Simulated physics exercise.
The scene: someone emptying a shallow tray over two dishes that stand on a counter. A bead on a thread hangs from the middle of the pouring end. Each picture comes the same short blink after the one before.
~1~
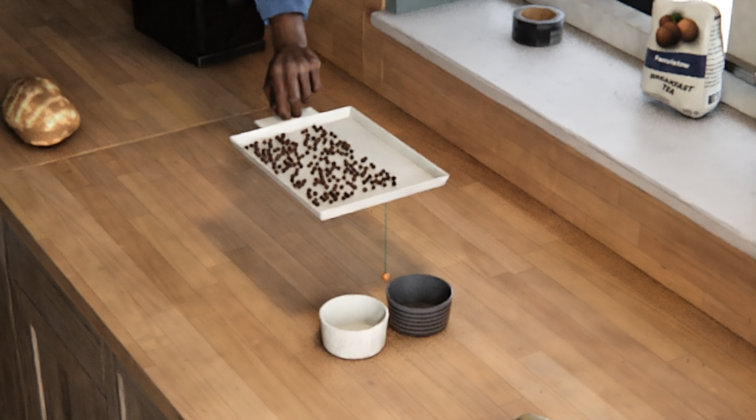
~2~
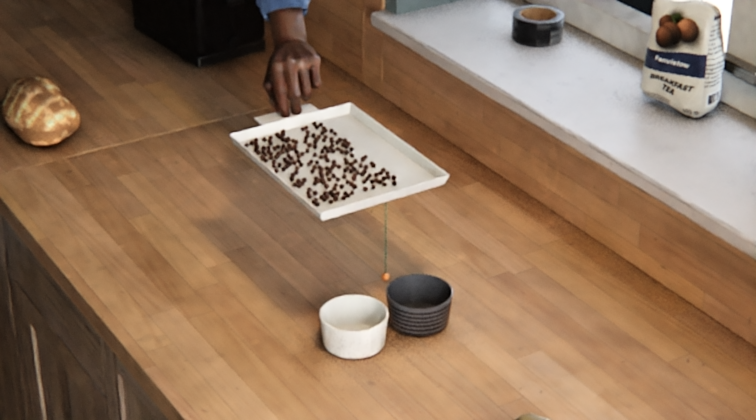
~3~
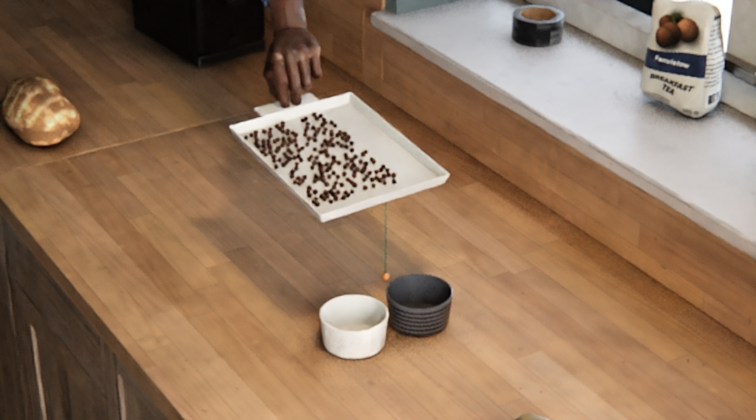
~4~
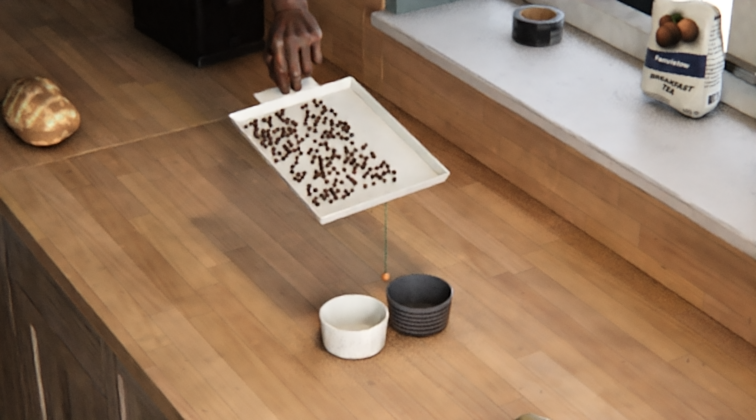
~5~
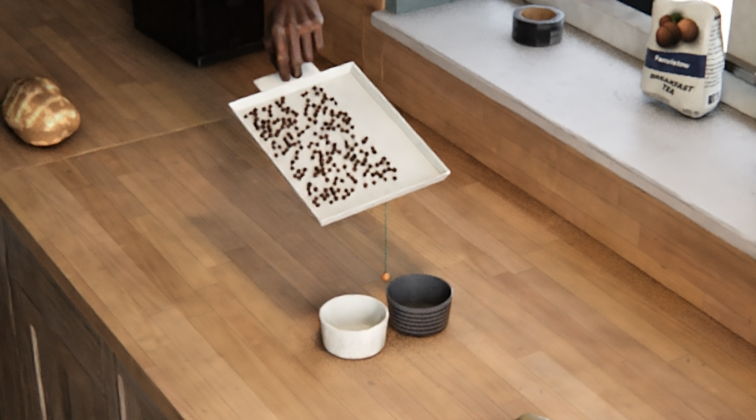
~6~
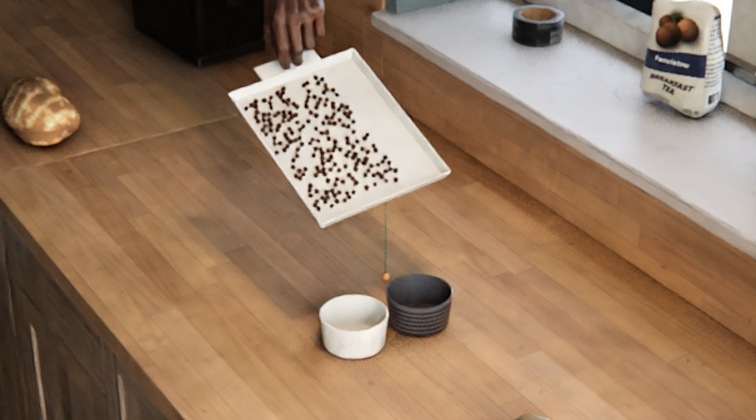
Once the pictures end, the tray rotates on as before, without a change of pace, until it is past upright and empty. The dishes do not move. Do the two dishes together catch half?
Caught overall: More than half.
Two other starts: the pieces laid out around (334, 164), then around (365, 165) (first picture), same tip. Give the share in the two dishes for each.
Near 70 % and 80 %.
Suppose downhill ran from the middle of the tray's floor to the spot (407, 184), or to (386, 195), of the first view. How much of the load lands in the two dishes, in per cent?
Roughly 10 per cent, and 70 per cent.
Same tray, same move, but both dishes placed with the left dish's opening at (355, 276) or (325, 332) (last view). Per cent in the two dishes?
About 0 and 50 per cent.
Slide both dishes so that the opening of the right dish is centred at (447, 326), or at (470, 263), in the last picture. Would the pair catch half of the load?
In turn: Not half; the smaller part.
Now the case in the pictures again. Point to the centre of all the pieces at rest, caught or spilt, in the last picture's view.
Close to (350, 343).
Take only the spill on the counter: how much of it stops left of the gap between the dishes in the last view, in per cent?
Close to 80 per cent.
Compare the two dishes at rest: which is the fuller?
That is the dish on the left.
Just after the last frame, tray tipped steeply; roughly two thirds on the tray; about a tenth in the left dish; just a few outside both; roughly a third in the air.
A moment on, tray tipped past a quarter turn; just a few on the tray; roughly two thirds in the left dish; roughly a quarter outside both; about a tenth in the air.
Further on, tray tipped past a quarter turn; roughly two thirds in the left dish; roughly a third outside both.
When it is over, tray tipped past a quarter turn; roughly two thirds in the left dish; not one in the right dish; roughly a third outside both.
